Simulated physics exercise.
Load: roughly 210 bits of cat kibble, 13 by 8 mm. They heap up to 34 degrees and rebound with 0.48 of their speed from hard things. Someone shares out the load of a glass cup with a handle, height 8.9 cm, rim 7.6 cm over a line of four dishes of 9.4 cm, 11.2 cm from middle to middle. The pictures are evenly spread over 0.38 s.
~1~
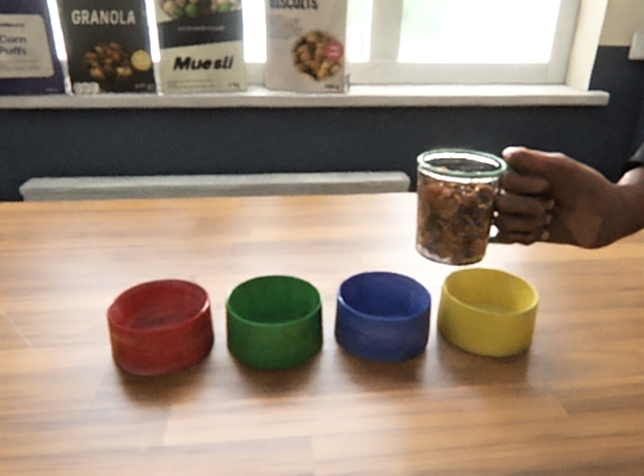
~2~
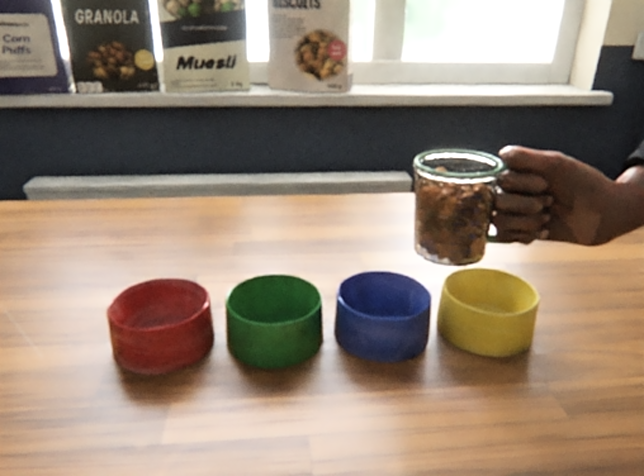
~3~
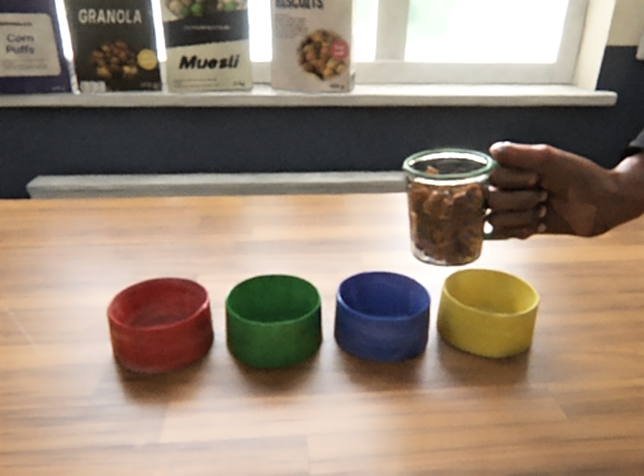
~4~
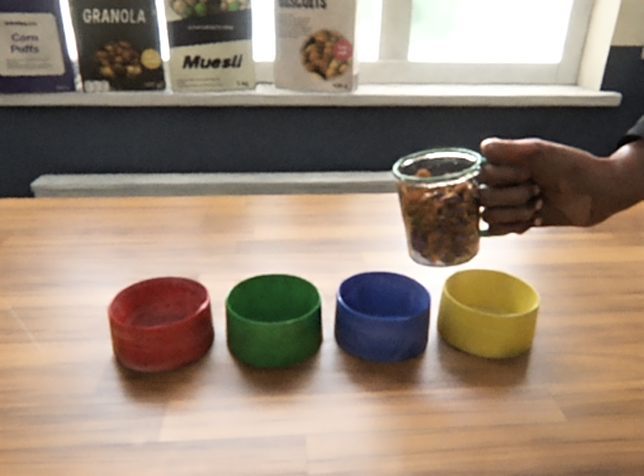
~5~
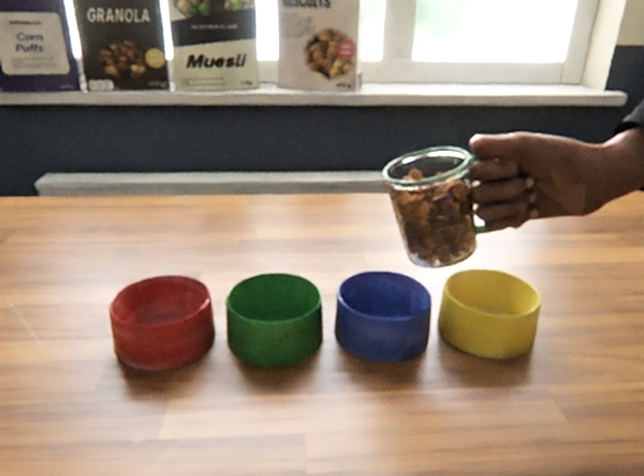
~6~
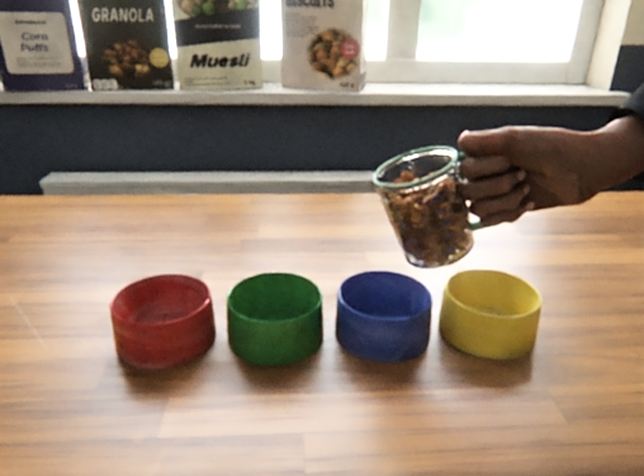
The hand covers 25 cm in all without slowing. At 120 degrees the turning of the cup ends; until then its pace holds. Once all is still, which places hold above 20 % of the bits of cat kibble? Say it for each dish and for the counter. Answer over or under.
Red: Over, blue: Under, green: Over, yellow: Under, counter: Over.
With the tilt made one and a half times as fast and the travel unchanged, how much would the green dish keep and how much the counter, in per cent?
Green 100; counter 0.
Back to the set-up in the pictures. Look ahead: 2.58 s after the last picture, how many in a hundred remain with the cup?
Roughly 0 per cent.
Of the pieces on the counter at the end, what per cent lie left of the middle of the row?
Roughly 100 per cent.
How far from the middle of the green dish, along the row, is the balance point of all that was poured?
About 6 cm to its left.
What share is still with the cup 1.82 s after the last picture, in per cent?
Some 5 per cent of the load.
Then, 1.10 s after the last picture, tilt 95 degrees; cup holds 95 %, green 5 %.
Then, 1.82 s after the last picture, tilt 120 degrees; cup holds 5 %, red 20 %, green 35 %.
Then, 2.58 s after the last picture, tilt 120 degrees; cup holds 0 %, red 25 %, green 35 %.
In the end, red 25 %, blue 0 %, green 35 %, yellow 0 %, counter 40 %.
